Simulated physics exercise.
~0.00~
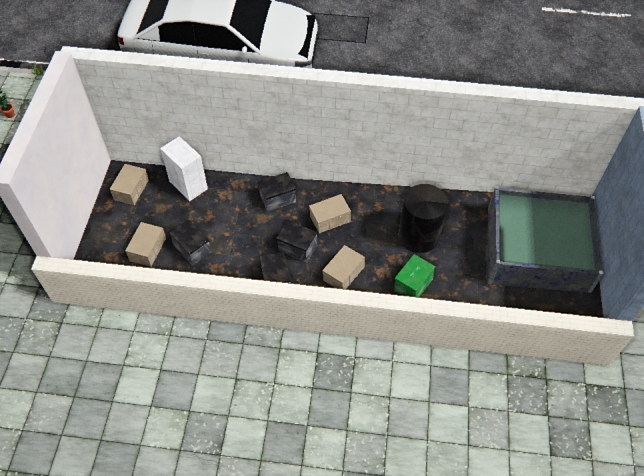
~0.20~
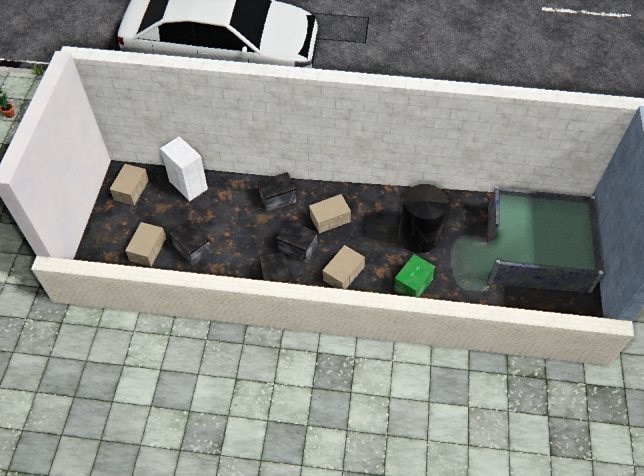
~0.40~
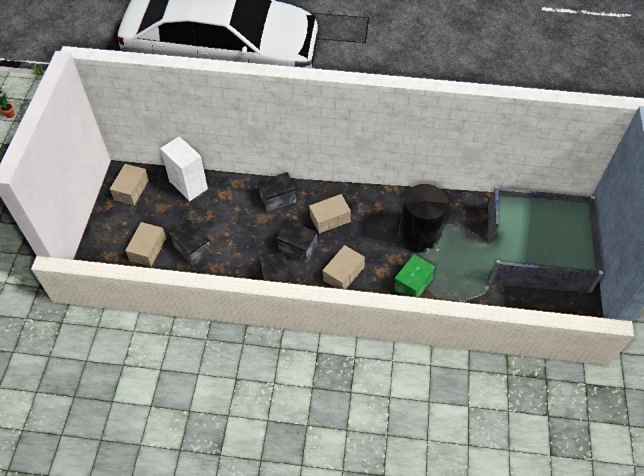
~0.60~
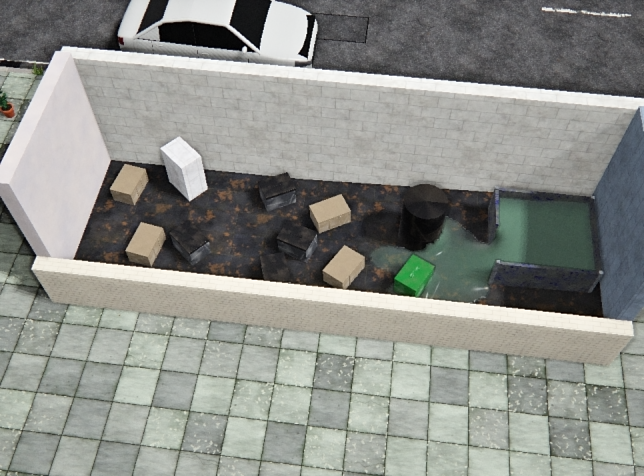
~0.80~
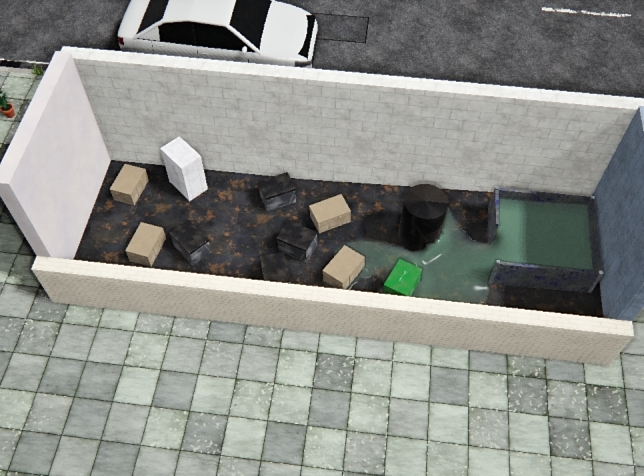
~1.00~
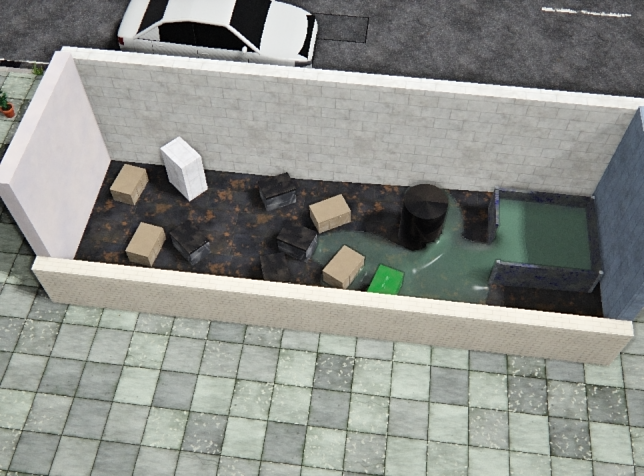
To begin with, a tank of green water stands at the right end of a walled bay scattered with boxes. Part of its left side opens and water spreads leftward across the floor, around a dark barrel. The green chest then shifts a short way left, while the other items stay put.
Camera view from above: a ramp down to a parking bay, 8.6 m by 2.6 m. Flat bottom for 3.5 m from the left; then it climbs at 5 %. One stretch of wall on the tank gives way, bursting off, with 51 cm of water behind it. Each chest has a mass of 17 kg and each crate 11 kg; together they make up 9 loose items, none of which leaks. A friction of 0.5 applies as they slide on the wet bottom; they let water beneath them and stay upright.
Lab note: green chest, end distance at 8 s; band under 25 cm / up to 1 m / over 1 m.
Band: Over 1 m.
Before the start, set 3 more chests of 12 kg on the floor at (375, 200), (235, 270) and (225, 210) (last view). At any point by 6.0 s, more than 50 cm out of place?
First stays within it, then exceeds it, then stays within it.
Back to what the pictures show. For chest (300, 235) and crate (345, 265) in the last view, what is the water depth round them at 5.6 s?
Depths: Near 6 cm, then near 14 cm.
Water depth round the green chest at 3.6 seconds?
Depth approx. 8 cm.
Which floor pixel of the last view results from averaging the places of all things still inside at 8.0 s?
(190, 223).
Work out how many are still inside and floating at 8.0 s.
The count is 7.
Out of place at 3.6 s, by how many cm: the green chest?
Shift by then: About 450 cm.
After 1.6 s the green chest is near (322, 277), 1.5 m from its start, afloat; 1 afloat.
After 3.6 s the green chest is near (142, 259), 4.4 m from its start, afloat; 3 afloat.
After 5.6 s the green chest is near (120, 255), 4.7 m from its start, afloat; 6 afloat.
After 8.0 s the green chest is near (133, 253), 4.5 m from its start, afloat; 7 afloat.
